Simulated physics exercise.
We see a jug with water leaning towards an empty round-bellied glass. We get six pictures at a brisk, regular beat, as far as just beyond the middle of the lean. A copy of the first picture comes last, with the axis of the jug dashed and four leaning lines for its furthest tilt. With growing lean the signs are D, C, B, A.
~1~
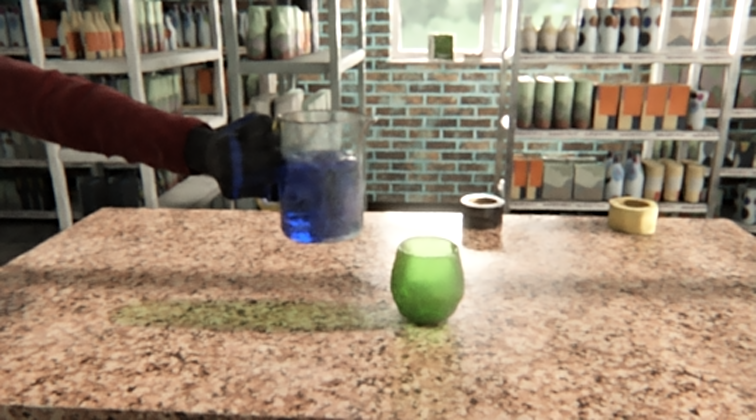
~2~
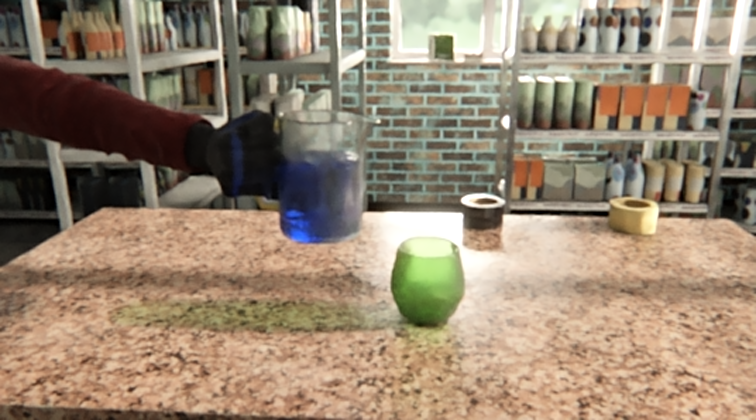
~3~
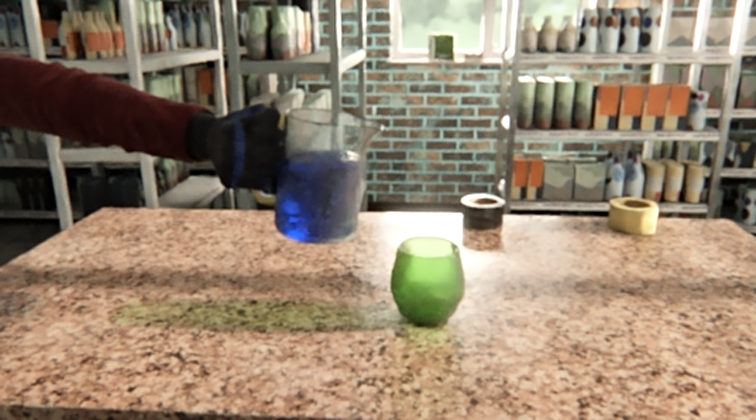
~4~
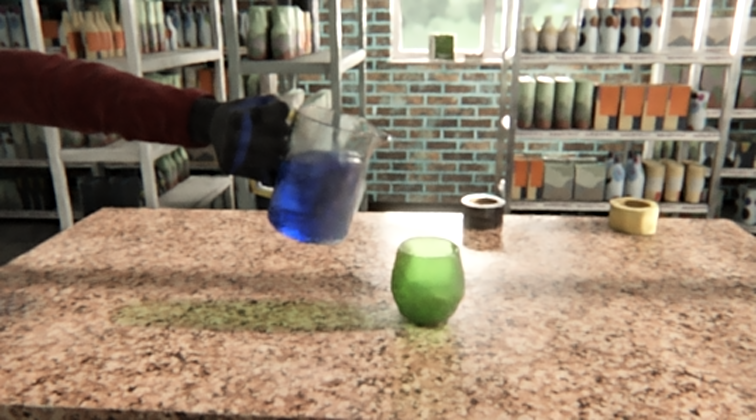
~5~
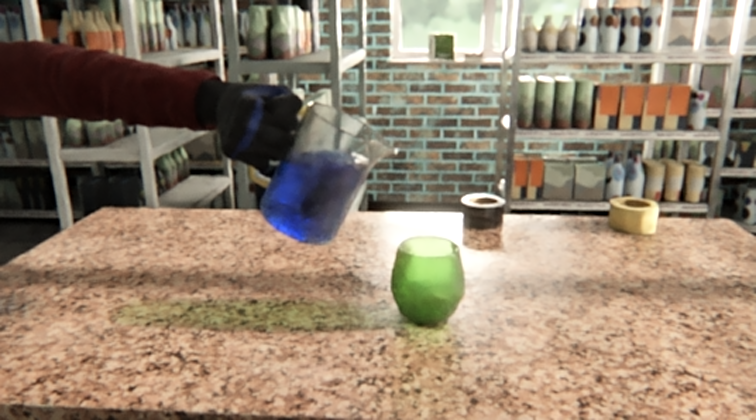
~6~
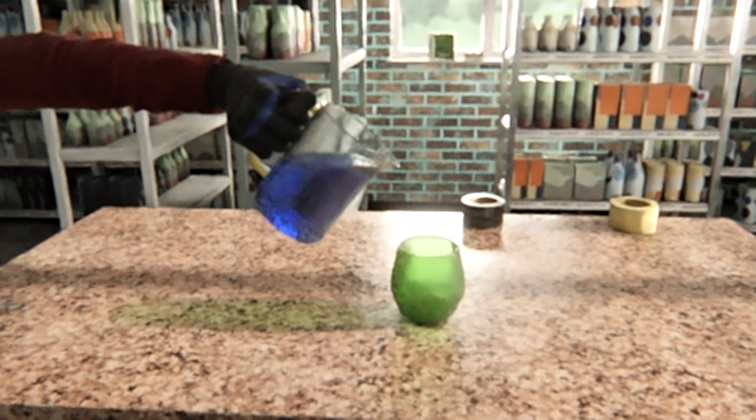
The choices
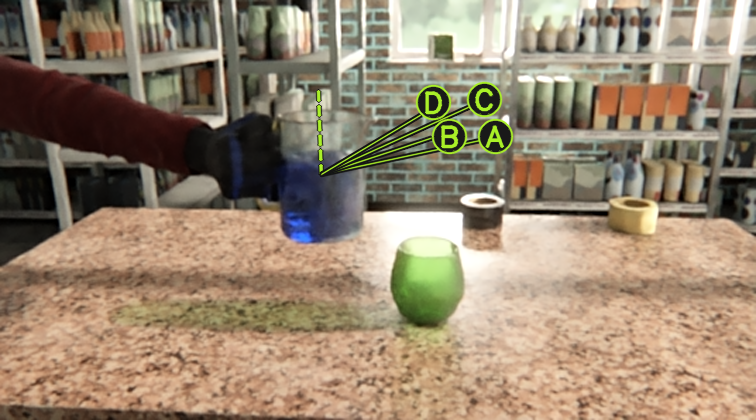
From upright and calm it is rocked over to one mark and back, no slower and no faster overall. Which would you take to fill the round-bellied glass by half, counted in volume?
B is best.
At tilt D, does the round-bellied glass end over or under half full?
Under half.
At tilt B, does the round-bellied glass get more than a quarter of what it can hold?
Yes, clearly.
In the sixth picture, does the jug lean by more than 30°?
Yes.
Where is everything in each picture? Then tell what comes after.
In the first frame, upright, lip at (375, 119); rim of the round-bellied glass round (428, 246); nothing has left yet.
In the second frame, upright, lip at (377, 121); nothing has left yet.
In the third frame, tipped about 8°, lip at (383, 127); nothing has left yet.
In the fourth frame, tipped about 16°, lip at (389, 138); nothing has left yet.
In the fifth frame, tipped about 27°, lip at (395, 151); nothing has left yet.
In the sixth frame, tipped about 39°, lip at (399, 165); nothing has left yet.
In lime, A at (479, 140); B at (431, 138); C at (468, 107); D at (420, 115).
For tilt A, the round-bellied glass ends with about 61 % of what it can hold; 5 % of the water is spilt.
For tilt B, the round-bellied glass ends with about 50 % of what it can hold.
For tilt C, the round-bellied glass ends with about 35 % of what it can hold.
For tilt D, the round-bellied glass ends with about 21 % of what it can hold.
